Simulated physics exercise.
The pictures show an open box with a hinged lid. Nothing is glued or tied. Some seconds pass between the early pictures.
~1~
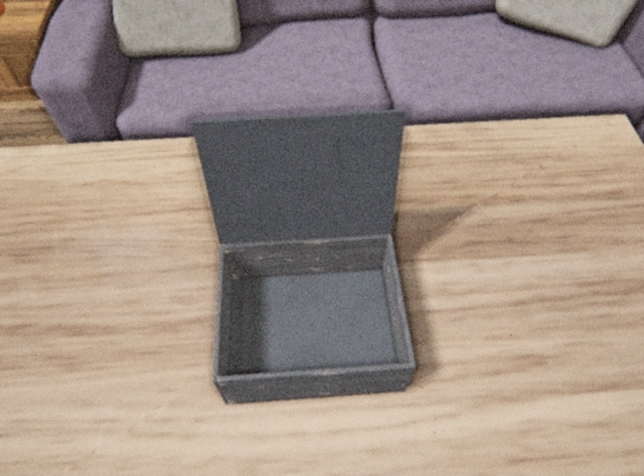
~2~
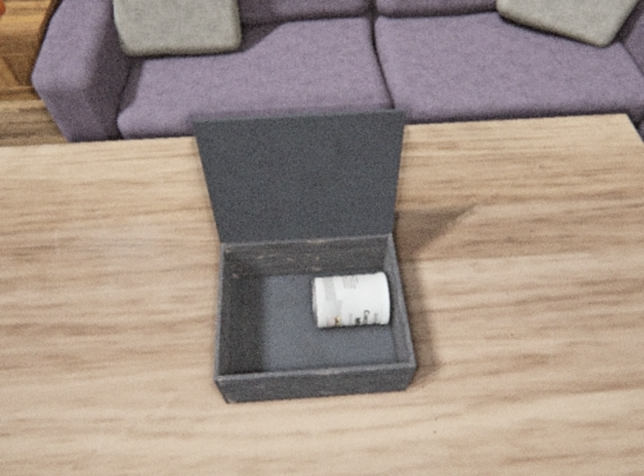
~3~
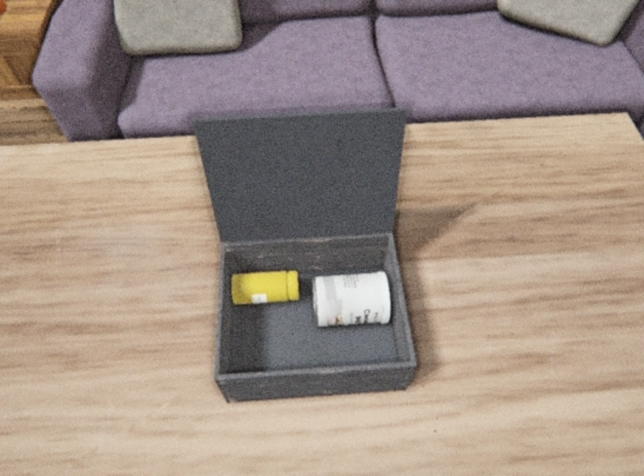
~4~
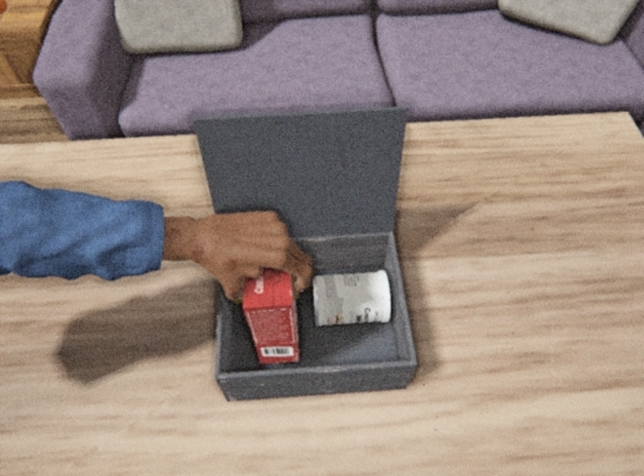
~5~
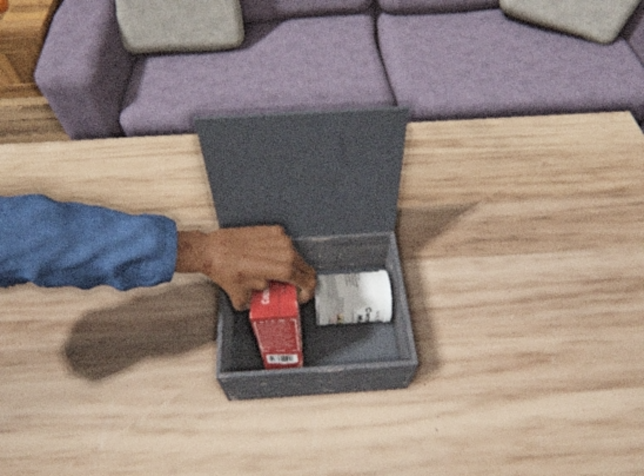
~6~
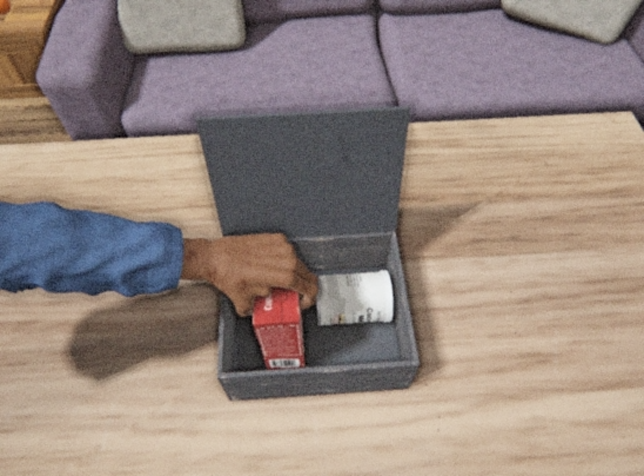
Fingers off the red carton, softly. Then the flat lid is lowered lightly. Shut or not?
The lid stays ajar.
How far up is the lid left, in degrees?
About 40°.
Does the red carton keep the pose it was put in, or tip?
It stays as placed.
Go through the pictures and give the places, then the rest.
The last thing is not in view yet, in the first picture.
The last thing is not in view yet, in the second picture.
The last thing is not in view yet; yellow shaker (266, 287), in the third picture.
Still above its spot; red carton (274, 311), in the fourth picture.
Still above its spot; red carton (279, 320), in the fifth picture.
Put in, still held; red carton (282, 326), in the sixth picture.
Then, 1.20 s on from there, lid starting down.
Then, 1.60 s on from there, lid 57° above the rim.
Then, 2.30 s on from there, lid 38° above the rim.
In the end, lid 38° above the rim; all 3 unmoved. At the end, from the last picture's camera, red carton near (282, 326).
